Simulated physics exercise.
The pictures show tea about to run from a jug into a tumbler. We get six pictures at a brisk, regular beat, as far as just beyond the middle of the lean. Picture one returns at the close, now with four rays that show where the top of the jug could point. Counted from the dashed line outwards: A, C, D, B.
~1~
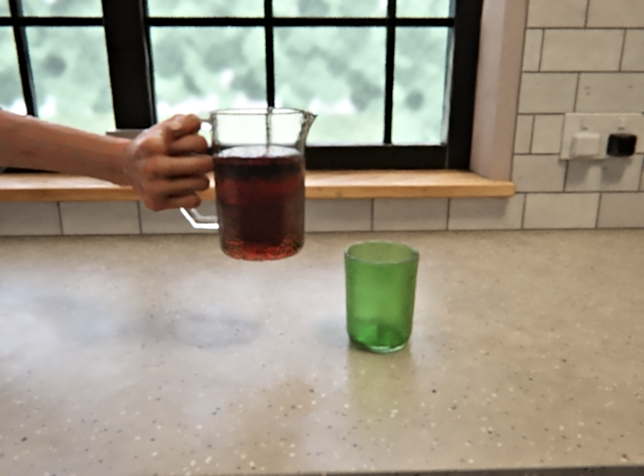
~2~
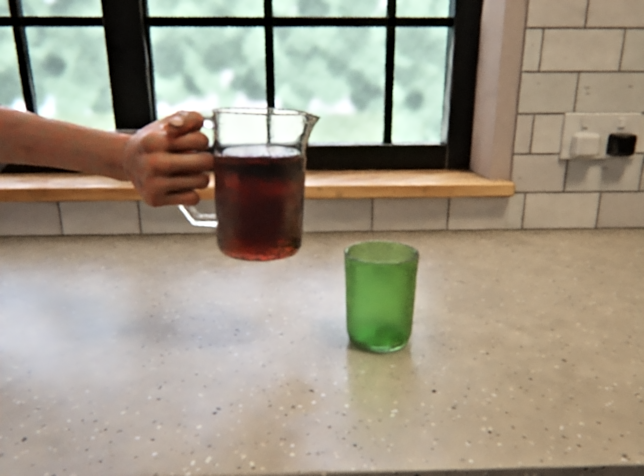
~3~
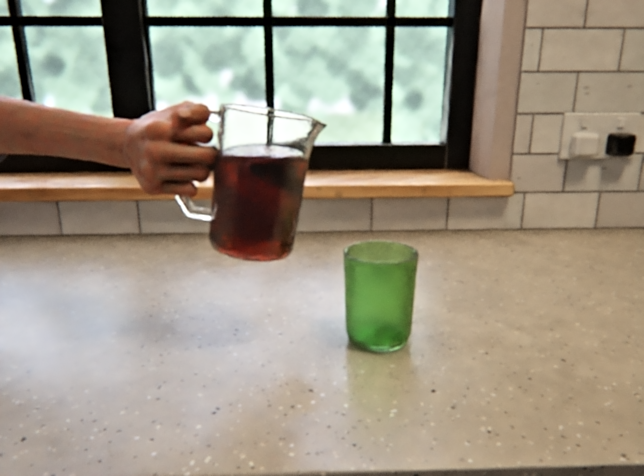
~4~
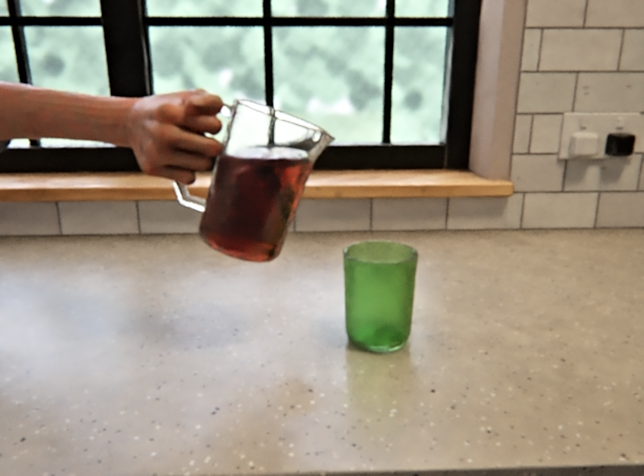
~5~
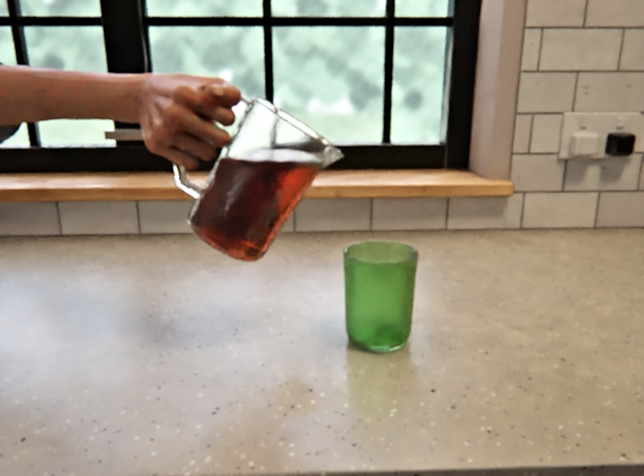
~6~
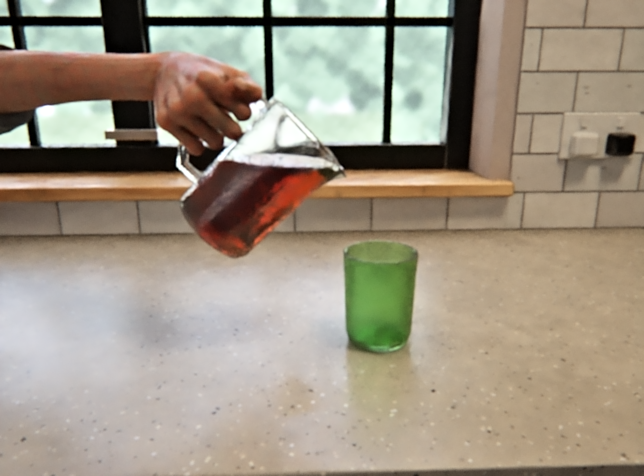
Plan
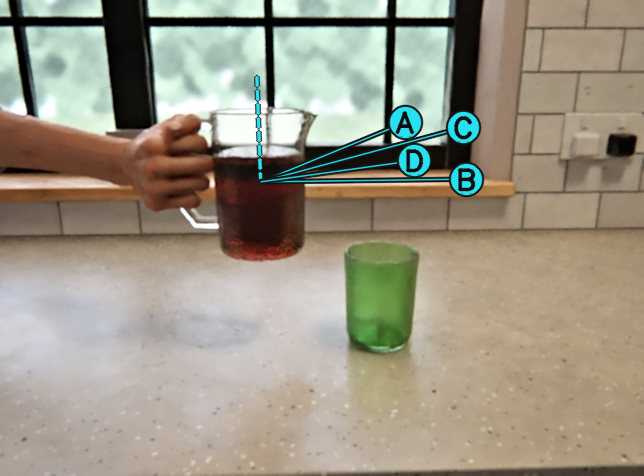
A hand tilts a glass jug of dark red tea rightward above a green tumbler.
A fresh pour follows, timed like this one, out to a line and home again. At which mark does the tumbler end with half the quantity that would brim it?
A is best.
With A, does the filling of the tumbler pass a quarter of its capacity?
Yes, it does.
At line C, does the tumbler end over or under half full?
Over half.
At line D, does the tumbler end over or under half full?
Over half.
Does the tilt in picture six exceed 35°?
Yes.
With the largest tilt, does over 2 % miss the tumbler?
Yes, it does.
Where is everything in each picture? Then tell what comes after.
The first picture shows upright, lip at (316, 114); rim of the tumbler round (382, 251); nothing has left yet.
The second picture shows tipped about 2°, lip at (318, 116); nothing has left yet.
The third picture shows tipped about 9°, lip at (325, 124); nothing has left yet.
The fourth picture shows tipped about 20°, lip at (334, 137); nothing has left yet.
The fifth picture shows tipped about 32°, lip at (341, 155); nothing has left yet.
The sixth picture shows tipped about 46°, lip at (345, 175); nothing has left yet.
In cyan, A at (390, 128); B at (449, 179); C at (446, 131); D at (397, 162).
If A is chosen, the tumbler ends with about 53 % of what it can hold.
If B is chosen, the tumbler ends with about 95 % of what it can hold; 18 % of the tea is spilt.
If C is chosen, the tumbler ends with about 77 % of what it can hold.
If D is chosen, the tumbler ends with about 85 % of what it can hold; 10 % of the tea is spilt.
